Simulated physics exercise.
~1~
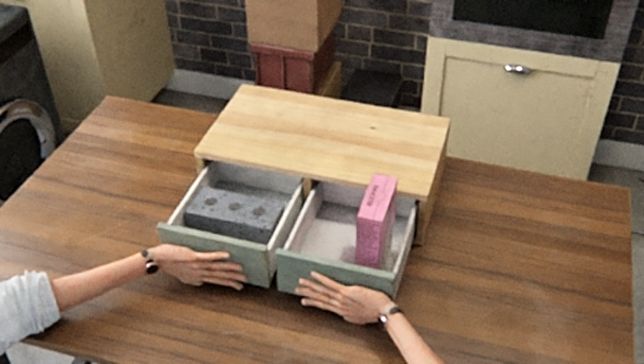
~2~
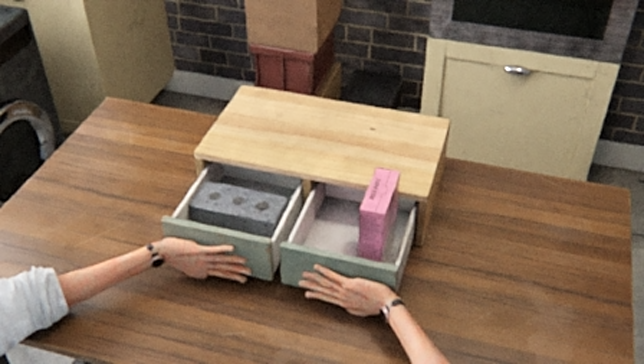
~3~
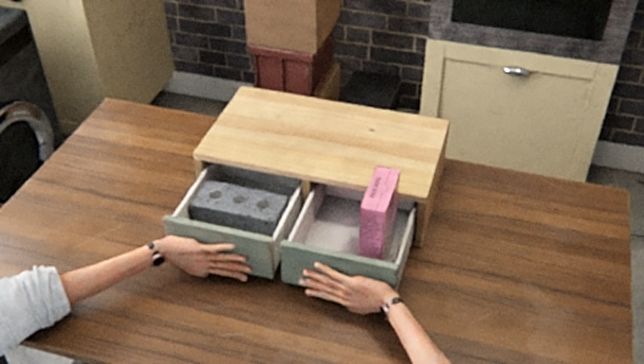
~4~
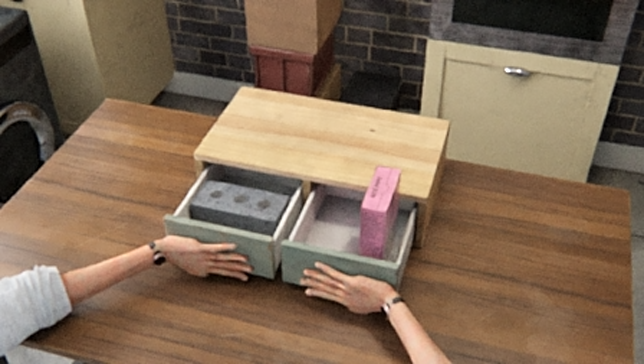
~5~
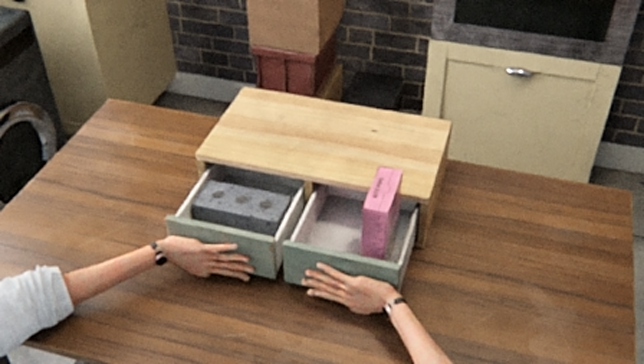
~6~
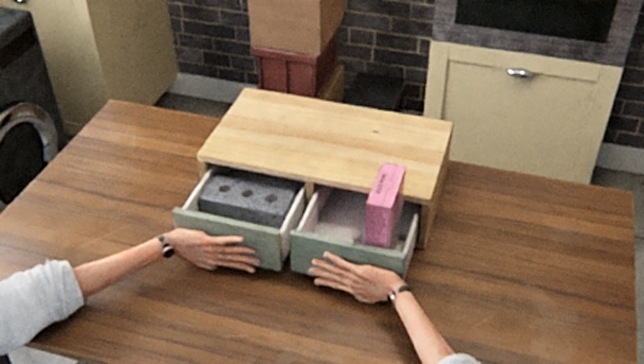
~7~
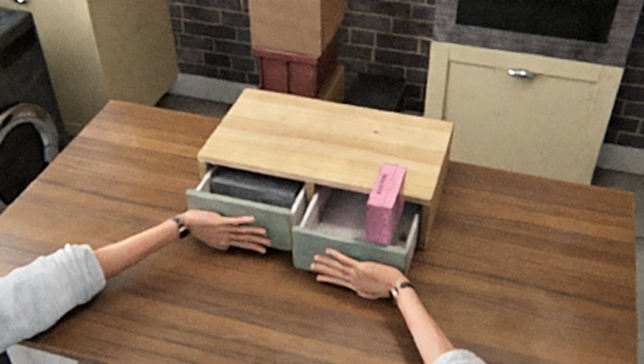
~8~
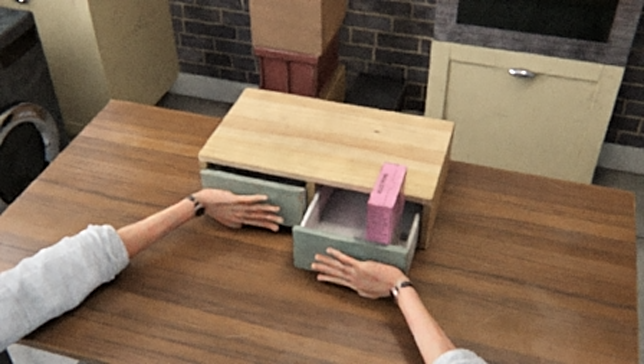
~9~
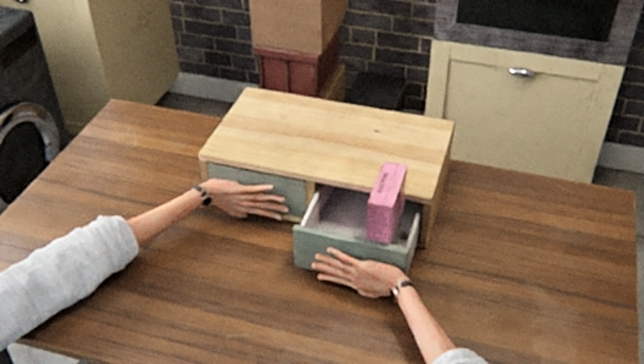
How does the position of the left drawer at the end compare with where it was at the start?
At the start the left drawer is pulled out of the wooden chest with the grey brick showing, and by the end it is pushed all the way in, flush with the front.
